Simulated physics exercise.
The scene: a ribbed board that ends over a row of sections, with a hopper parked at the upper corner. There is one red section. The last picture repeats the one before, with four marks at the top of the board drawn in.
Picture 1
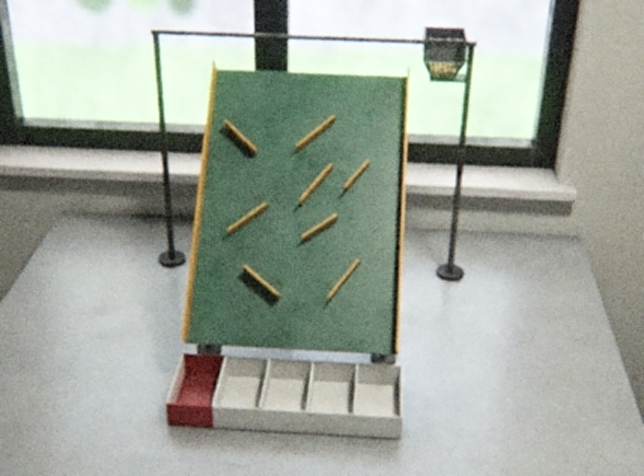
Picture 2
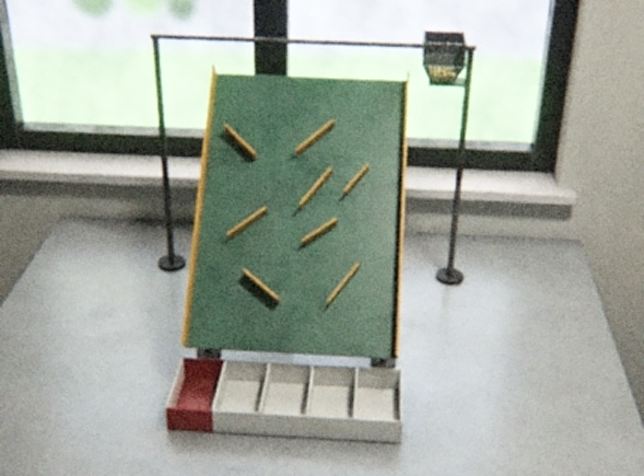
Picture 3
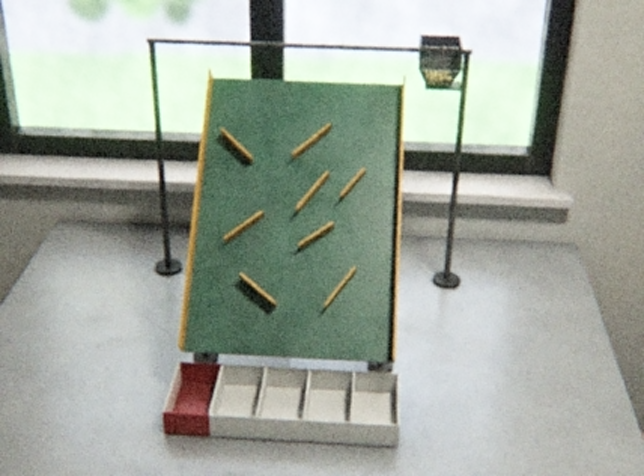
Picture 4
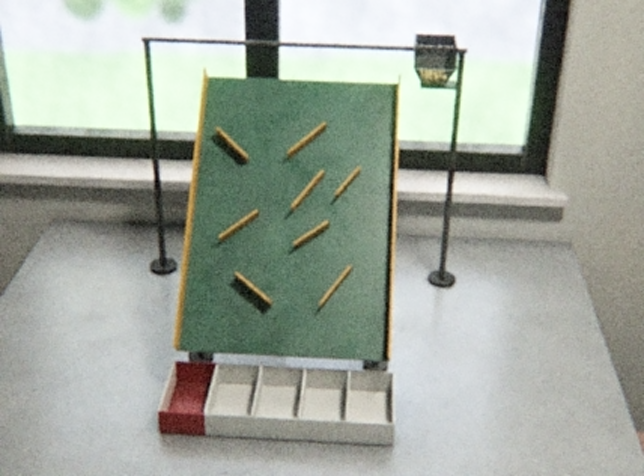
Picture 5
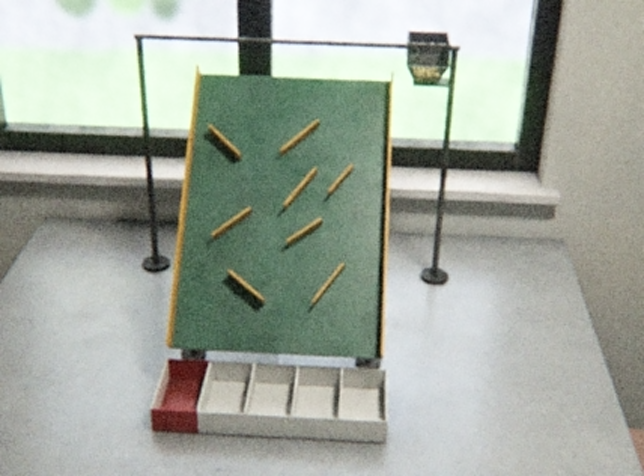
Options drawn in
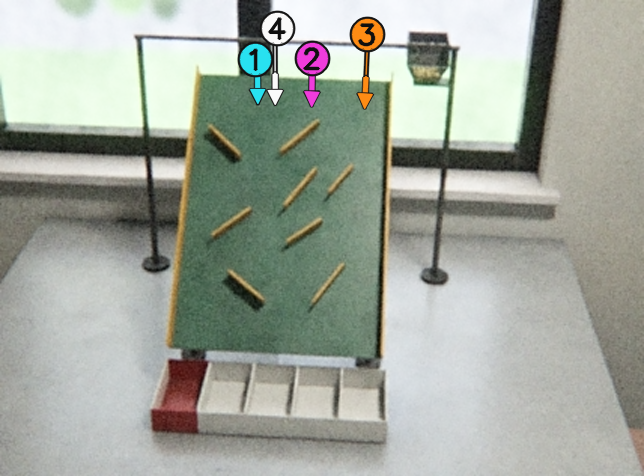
On a grey tabletop, a ribbed green board and dark hopper shift slightly left in view.
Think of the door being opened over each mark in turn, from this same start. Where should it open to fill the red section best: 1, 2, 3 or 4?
2 is best.
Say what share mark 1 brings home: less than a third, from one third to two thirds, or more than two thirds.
Less than a third.
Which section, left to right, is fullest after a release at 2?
The first.
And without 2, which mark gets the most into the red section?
It is 4.
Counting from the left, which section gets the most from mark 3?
It is the fifth one.
On the marked copy, mark 1 meets the board at (257, 98); mark 2 meets the board at (311, 100); mark 3 meets the board at (364, 103); mark 4 meets the board at (275, 99).
With 1, about a quarter in the red section, most in other sections.
With 2, about two thirds in the red section, about a third in other sections.
With 3, a stray few in the red section, nearly all in other sections, a stray few outside the box.
With 4, about a third in the red section, about two thirds in other sections.
